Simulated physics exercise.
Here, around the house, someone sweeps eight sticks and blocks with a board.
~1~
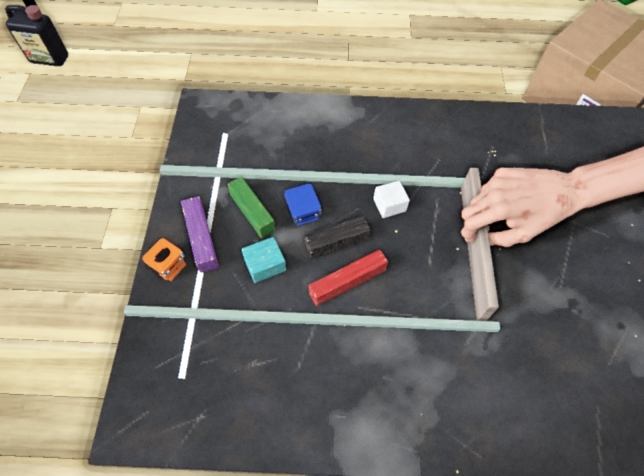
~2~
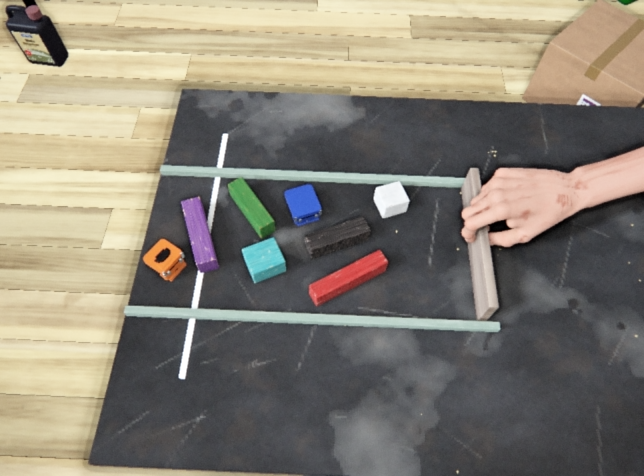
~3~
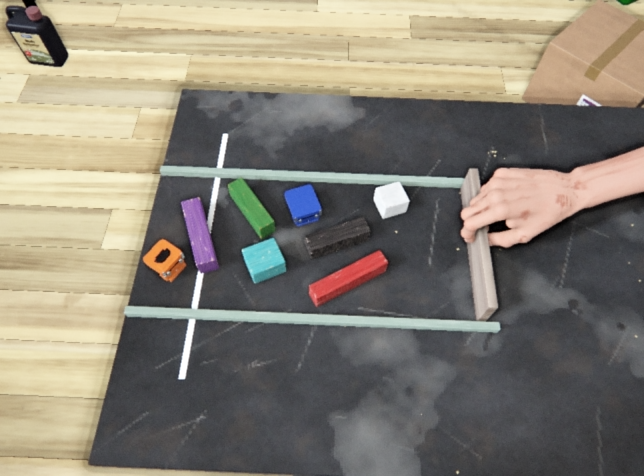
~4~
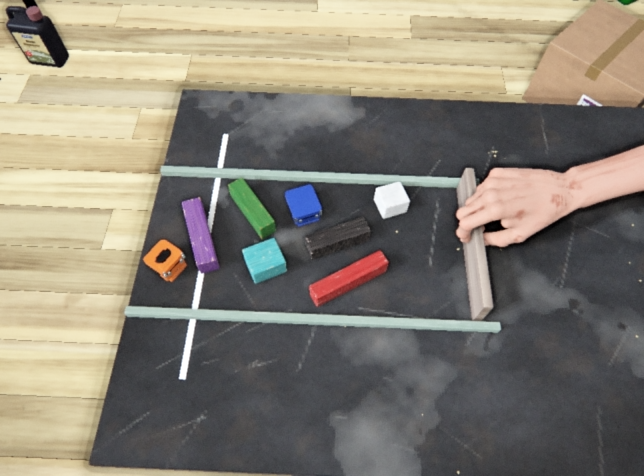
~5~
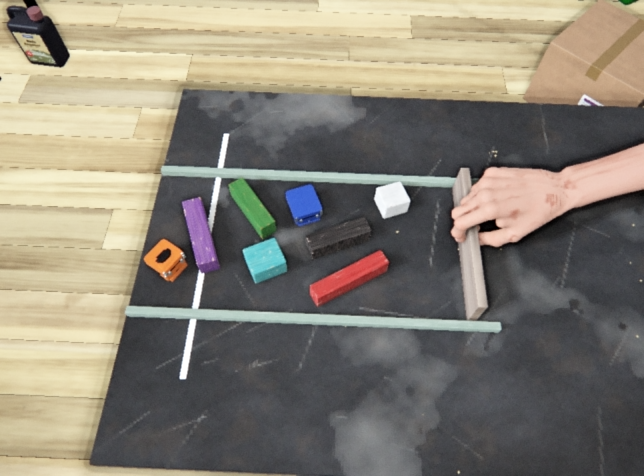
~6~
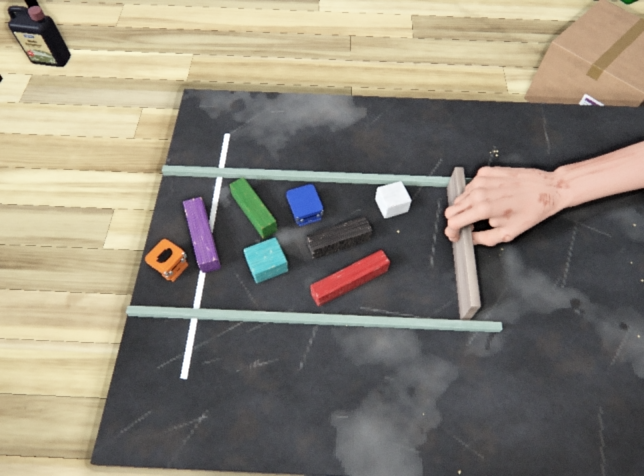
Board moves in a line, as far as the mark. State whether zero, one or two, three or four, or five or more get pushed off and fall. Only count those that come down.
Result: One or two pushed off and fallen.
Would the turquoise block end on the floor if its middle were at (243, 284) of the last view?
In the end it hangs on.
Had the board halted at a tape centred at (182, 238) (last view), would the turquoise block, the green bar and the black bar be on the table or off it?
The turquoise block: It is still there. The green bar: It is gone. The black bar: It is still there.
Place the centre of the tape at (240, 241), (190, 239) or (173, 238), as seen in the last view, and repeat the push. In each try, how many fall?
It would be 0, 3 and 5.
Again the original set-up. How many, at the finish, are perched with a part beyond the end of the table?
Things overhanging at the end: 1.
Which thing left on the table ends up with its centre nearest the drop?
That would be the green bar.
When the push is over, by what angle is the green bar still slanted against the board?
Near 35 degrees.
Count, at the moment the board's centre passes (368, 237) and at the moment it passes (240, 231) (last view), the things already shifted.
By then 3, and later 8.
Soon after, none off yet; orange case at rest near (167, 261); purple bar at rest near (202, 234); green bar at rest near (253, 207).
Then, none off yet; orange case at rest near (167, 261); purple bar moving near (196, 232); green bar moved a little near (227, 215).
At rest, the number that fall off is one or two; fallen, purple bar and orange case.
